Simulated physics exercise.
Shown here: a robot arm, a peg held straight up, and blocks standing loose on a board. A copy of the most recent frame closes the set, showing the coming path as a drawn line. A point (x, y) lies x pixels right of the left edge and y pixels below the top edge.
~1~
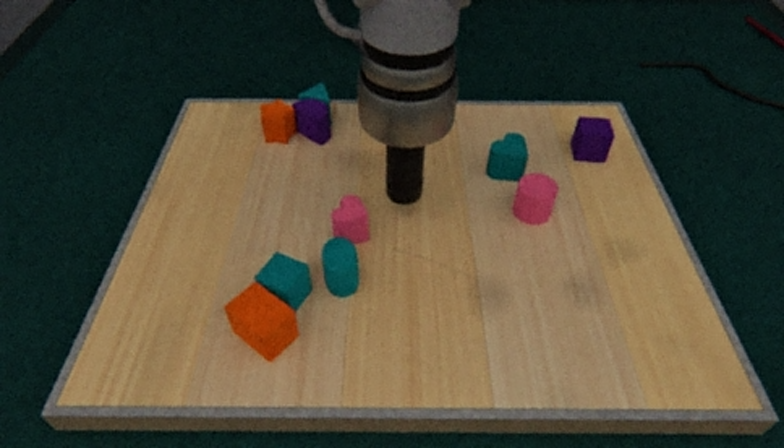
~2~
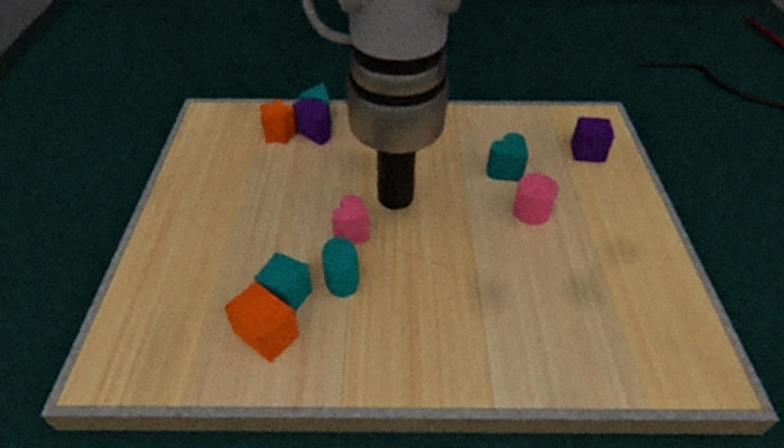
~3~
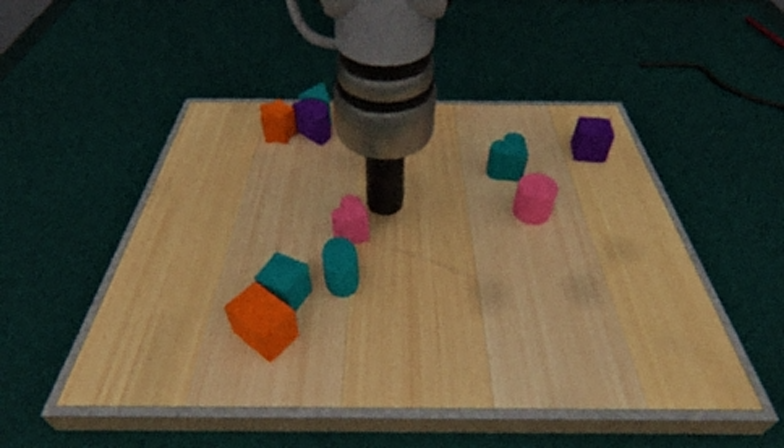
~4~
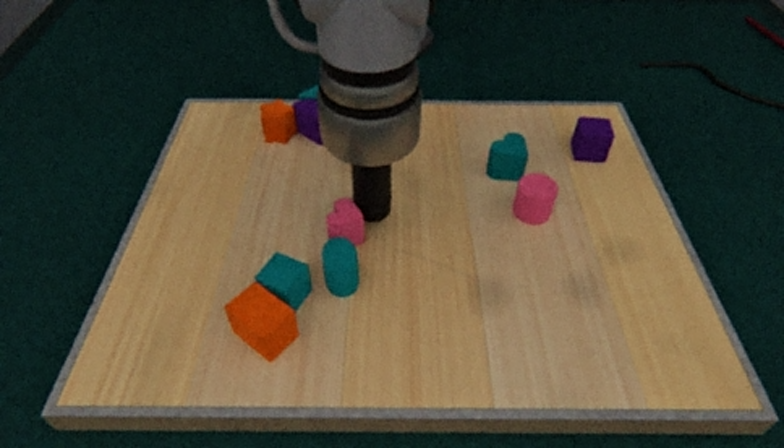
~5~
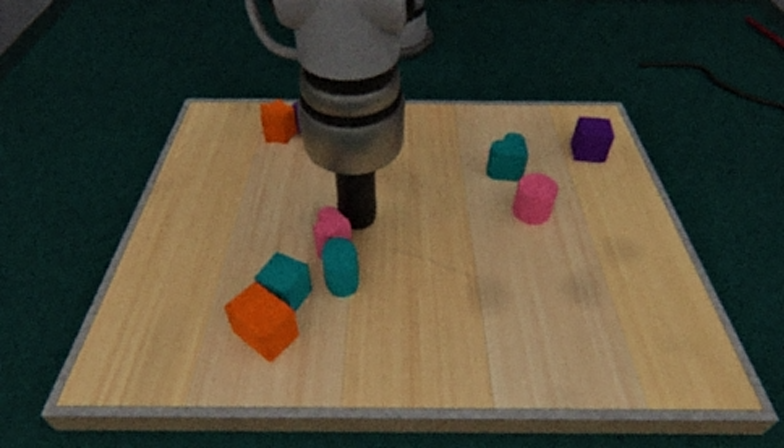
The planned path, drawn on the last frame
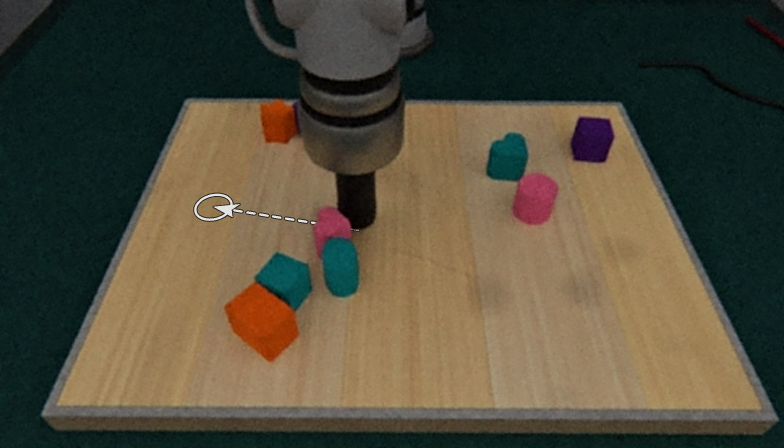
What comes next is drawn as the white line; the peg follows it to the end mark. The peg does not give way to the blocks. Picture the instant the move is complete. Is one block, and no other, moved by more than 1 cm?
I expect so.
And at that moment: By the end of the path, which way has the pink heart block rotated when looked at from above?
Looking from above, the answer is counterclockwise.
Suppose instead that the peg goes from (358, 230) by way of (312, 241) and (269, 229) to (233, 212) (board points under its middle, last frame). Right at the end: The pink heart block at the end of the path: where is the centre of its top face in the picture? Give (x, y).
Roughly at (283, 240).
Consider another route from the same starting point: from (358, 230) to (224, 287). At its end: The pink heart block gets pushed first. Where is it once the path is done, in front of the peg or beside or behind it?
I predict the peg still has it in front.
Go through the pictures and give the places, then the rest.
In the first picture, peg's lower end at (404, 193); pink heart block at (350, 208); turquoise oval at (339, 254).
In the second picture, peg at (396, 198); blocks still.
In the third picture, peg at (385, 204); blocks still.
In the fourth picture, peg at (373, 210); pink heart block at (344, 211).
In the fifth picture, peg at (358, 218); pink heart block at (330, 220); turquoise oval at (339, 254).
Drawn move, from (358, 230) directly to (214, 207).
The first path, step by step. One third of the way, peg at (307, 210); pink heart block at (314, 223), turned 45° anticlockwise.
Two thirds of the way, peg at (257, 202); pink heart block at (314, 223), turned 45° anticlockwise.
At the end, peg at (210, 195); pink heart block at (314, 223), turned 45° anticlockwise; turquoise oval still.
